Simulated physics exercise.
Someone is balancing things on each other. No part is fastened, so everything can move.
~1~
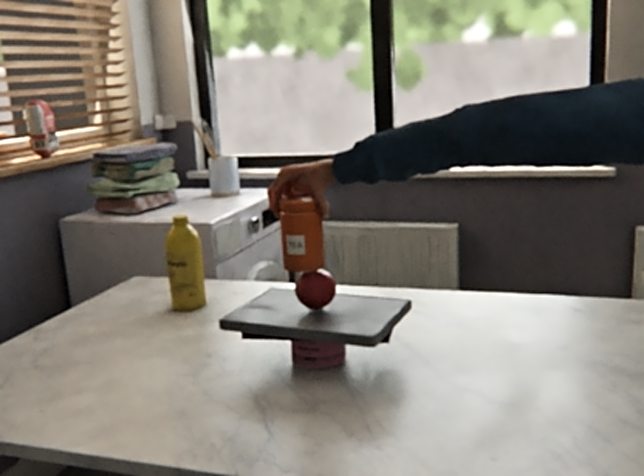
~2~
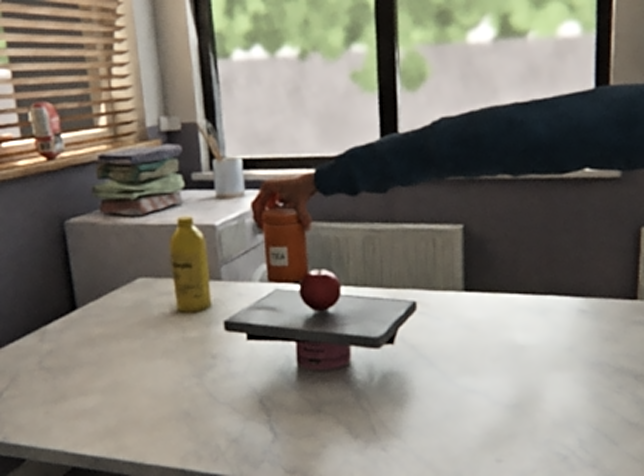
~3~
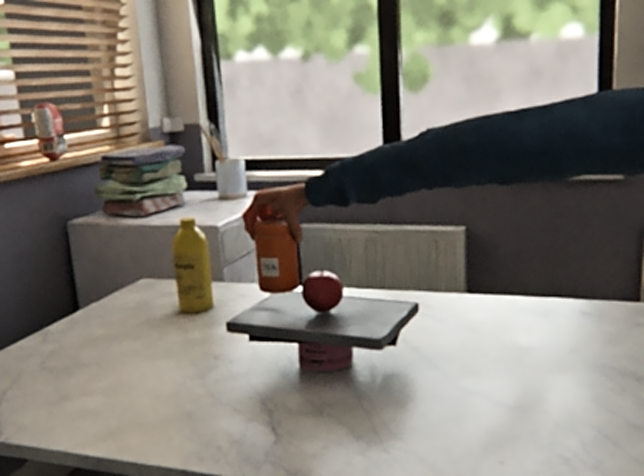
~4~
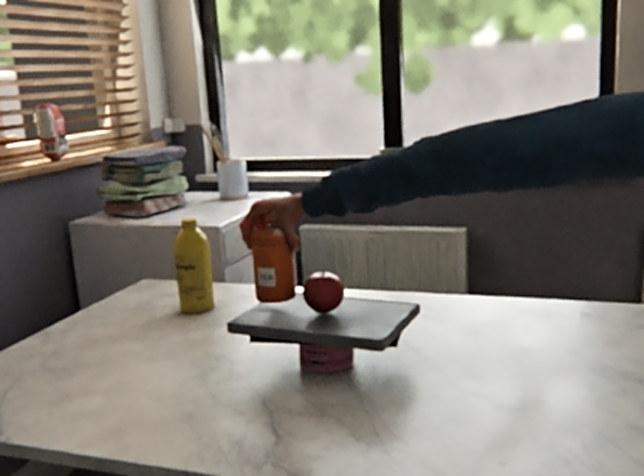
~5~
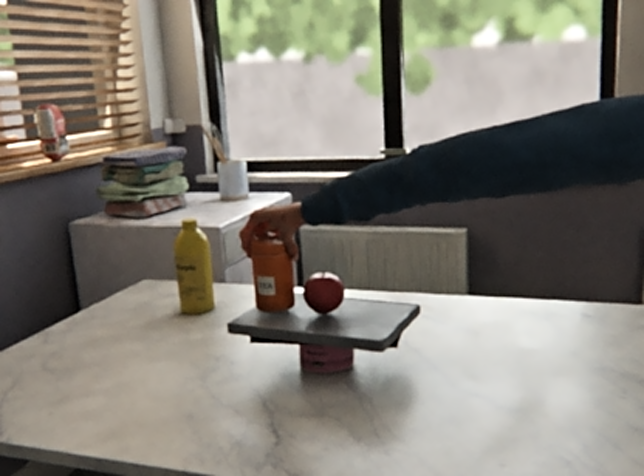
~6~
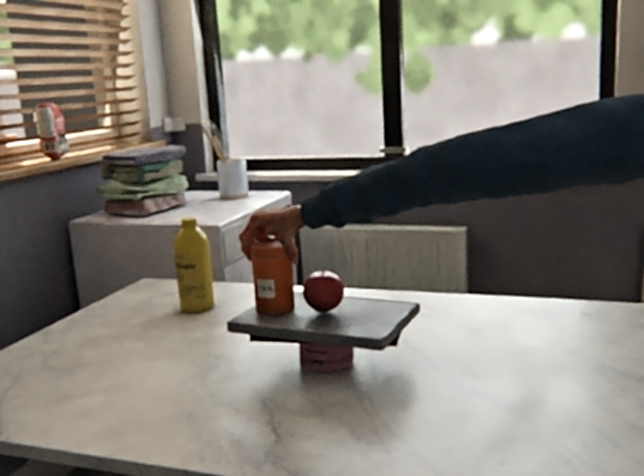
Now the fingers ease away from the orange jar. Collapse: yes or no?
Collapse: No.
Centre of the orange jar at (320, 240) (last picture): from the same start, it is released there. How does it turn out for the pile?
Afterwards the pile tumbles over.
Then, 0.20 s past the last view, nothing moves.
Then, 0.50 s past the last view, orange jar resting near (273, 277).
Finally, all 6 still in place. Final places as the last picture's camera would see them, orange jar near (273, 277). The pile holds.
